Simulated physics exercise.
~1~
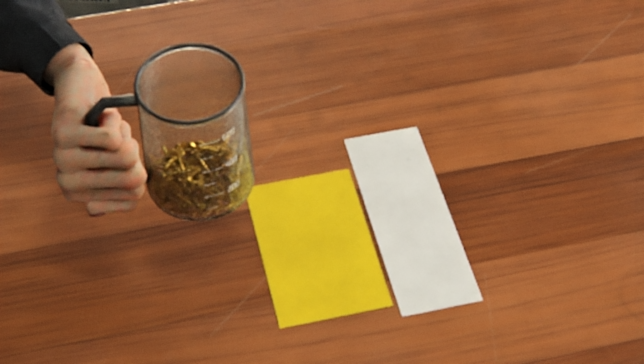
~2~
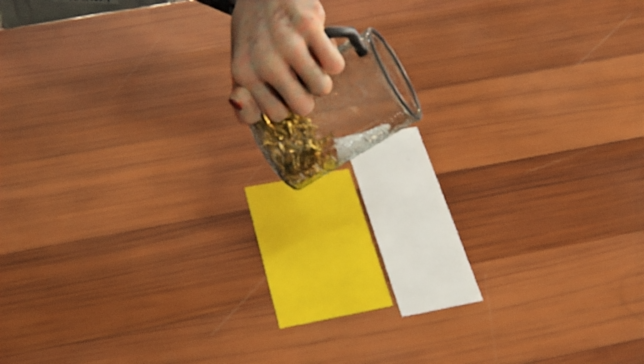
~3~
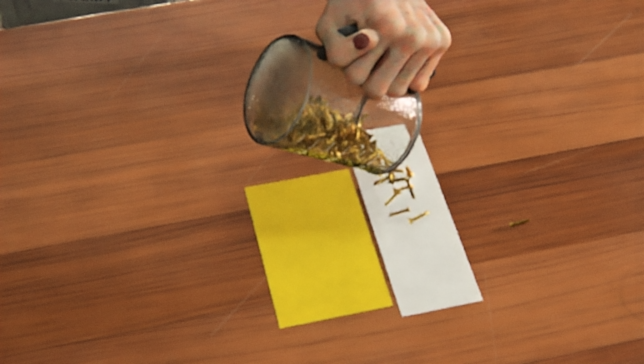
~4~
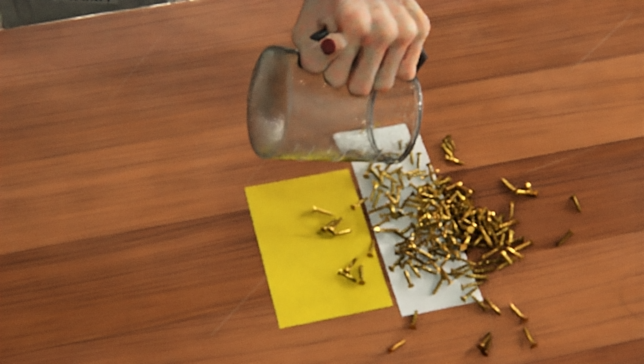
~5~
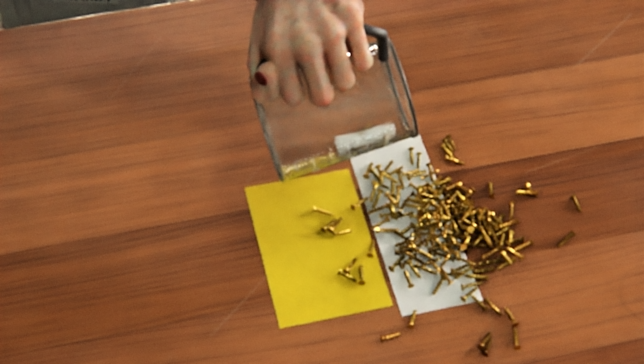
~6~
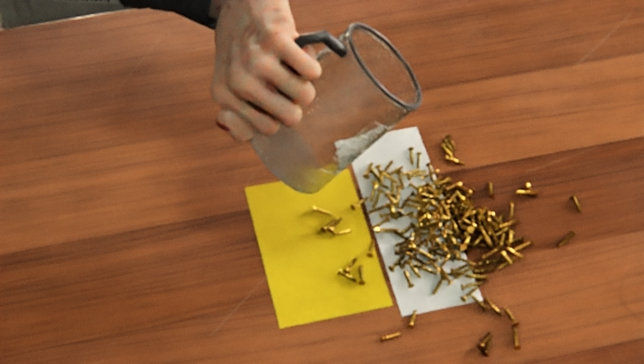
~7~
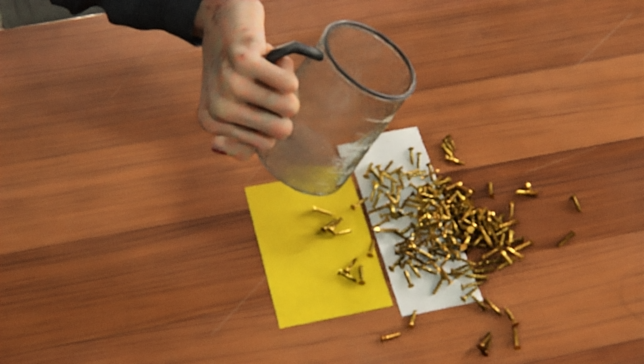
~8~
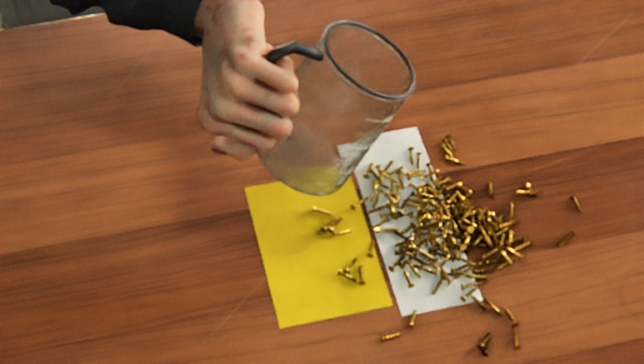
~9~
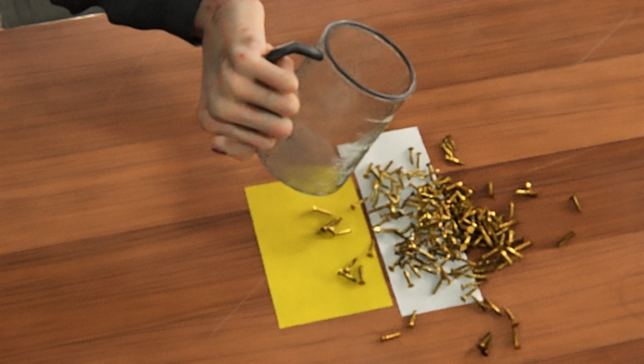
To begin with, a hand holds a clear jug of brass-coloured screws upright by its handle, above and left of a yellow mat and a white mat lying side by side on a wooden table. The hand moves the jug right and tips it over toward the white mat. A few screws drop out first, then the rest spill into a heap. The emptied jug is gradually turned back until it is only leaning, and it stays there. Most screws rest on the white mat, many lie on the bare table, and a few sit on the yellow mat.
